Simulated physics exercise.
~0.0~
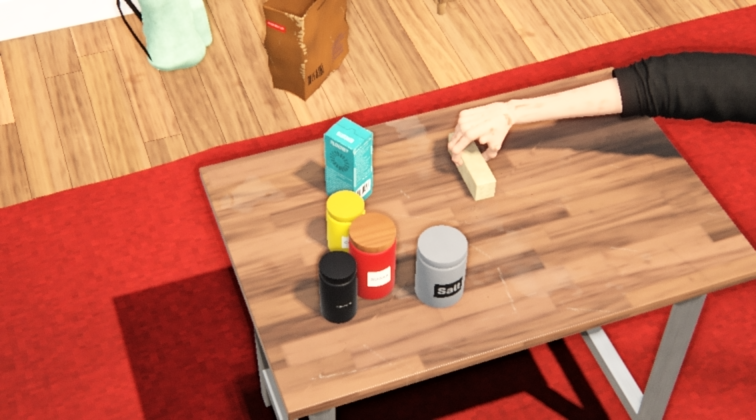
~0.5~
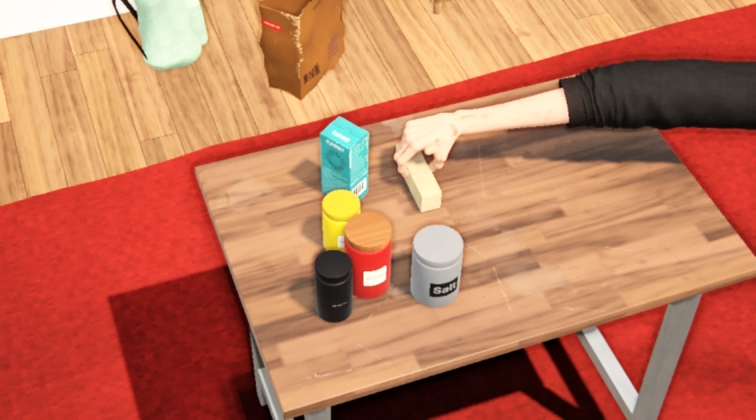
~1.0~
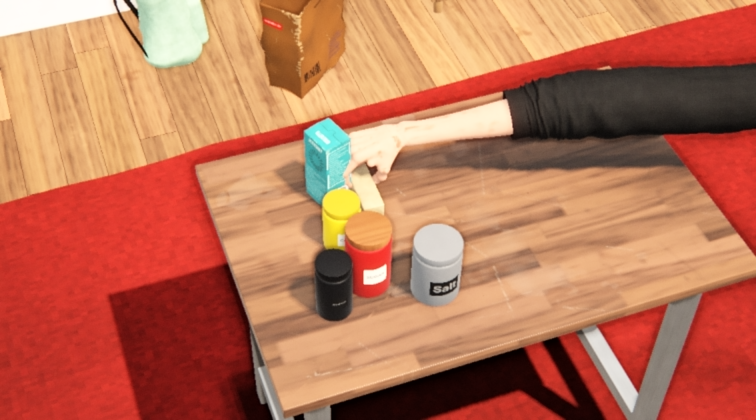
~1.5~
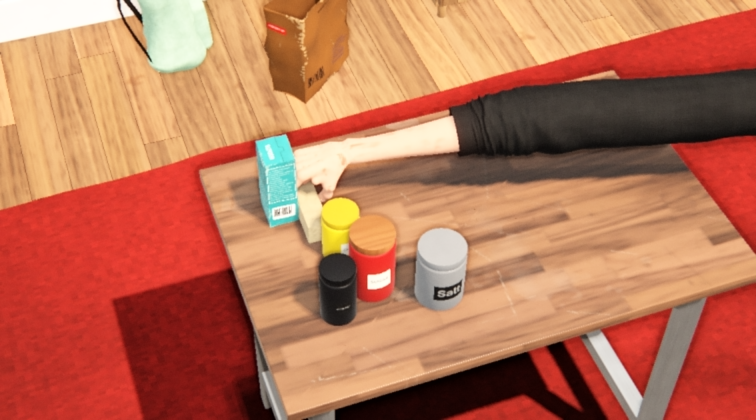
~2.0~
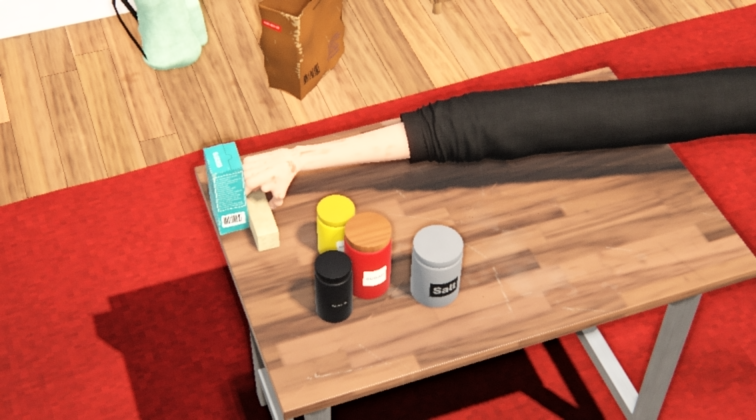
A hand slides a wooden block left, pushing the upright turquoise carton to the table's edge.
